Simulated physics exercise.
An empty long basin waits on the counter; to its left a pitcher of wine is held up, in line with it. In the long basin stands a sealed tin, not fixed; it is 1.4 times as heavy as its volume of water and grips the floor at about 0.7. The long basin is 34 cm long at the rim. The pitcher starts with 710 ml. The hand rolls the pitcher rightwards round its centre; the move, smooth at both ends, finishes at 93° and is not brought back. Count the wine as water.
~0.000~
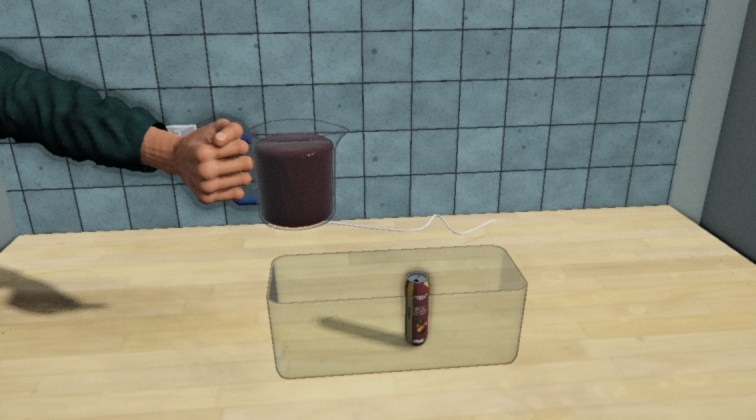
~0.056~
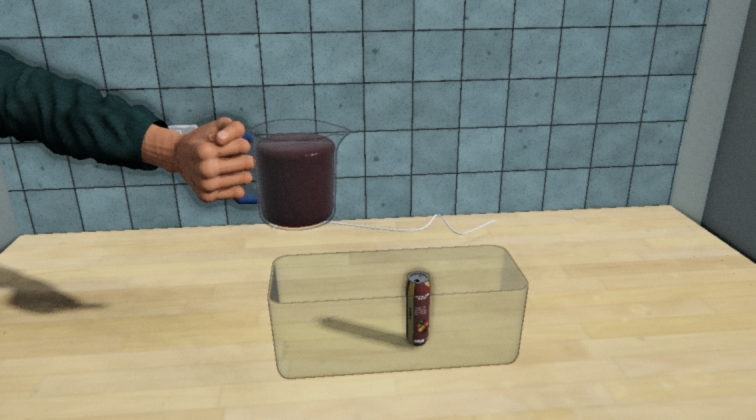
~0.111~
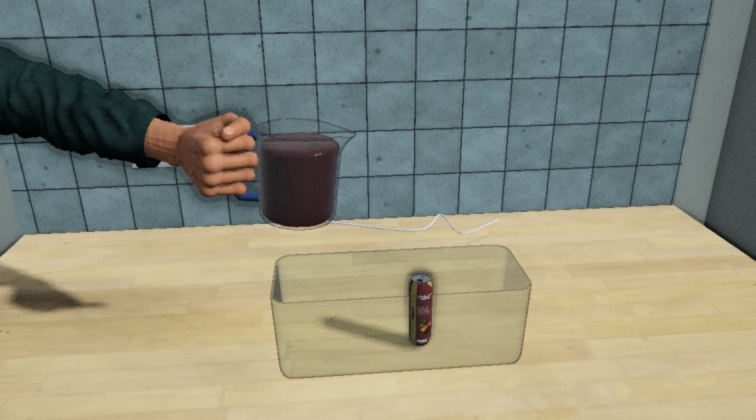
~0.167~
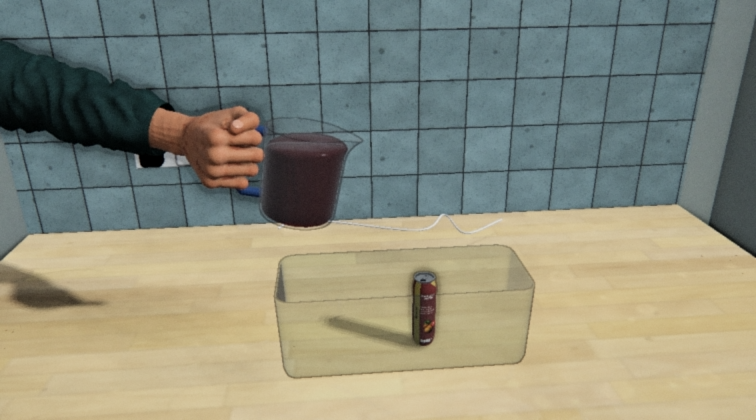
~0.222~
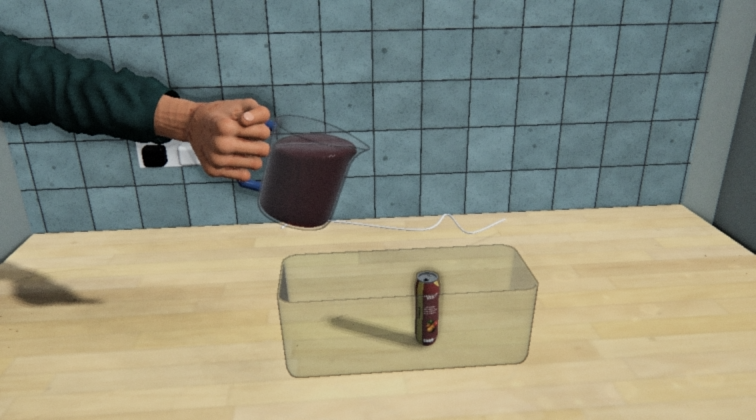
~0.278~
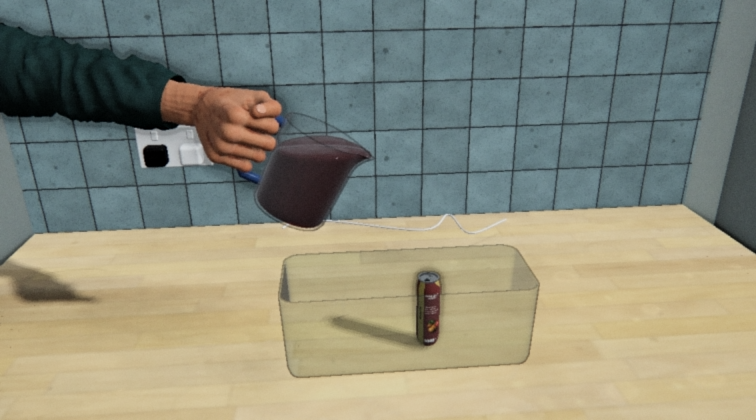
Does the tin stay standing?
It falls.
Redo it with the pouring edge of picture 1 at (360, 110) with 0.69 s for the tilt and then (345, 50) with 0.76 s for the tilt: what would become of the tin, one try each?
First it stays up; then it keeps standing.
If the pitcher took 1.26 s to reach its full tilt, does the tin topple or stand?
Then it topples.
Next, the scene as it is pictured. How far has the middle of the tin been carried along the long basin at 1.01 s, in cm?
About 8 cm.
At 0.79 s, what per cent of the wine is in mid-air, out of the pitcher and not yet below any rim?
Near 20 in a hundred.
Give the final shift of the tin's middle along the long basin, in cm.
Some 8.0 cm.
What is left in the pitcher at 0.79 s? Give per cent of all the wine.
About 26 per cent.
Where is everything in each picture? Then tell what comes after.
The first frame shows tilt 0°; pouring edge (349, 129); surface from (253, 144) to (334, 141); the long basin's rim runs from (270, 280) to (515, 267); the tin's top is at (417, 281).
The second frame shows tilt 1°; pouring edge (351, 130); surface from (255, 143) to (336, 142).
The third frame shows tilt 5°; pouring edge (356, 134); surface from (259, 142) to (341, 142).
The fourth frame shows tilt 11°; pouring edge (363, 139); surface from (266, 144) to (349, 143).
The fifth frame shows tilt 18°; pouring edge (370, 147); surface from (271, 147) to (359, 145).
The sixth frame shows tilt 27°; pouring edge (375, 158); surface from (269, 157) to (371, 152).
Then, 0.57 s in, the tilt is 80° and 67 per cent is still to pour; the tin stands where it began.
Then, 0.79 s in, the tilt is 93° and 27 per cent is still to pour; the tin leans 6°.
Then, 1.01 s in, the tilt is 93° and 10 per cent is still to pour; the tin lies on its side.
Then, 1.26 s in, the tilt is 93° and 4 per cent is still to pour; the tin lies on its side.
Finally, the tin lies on its side.
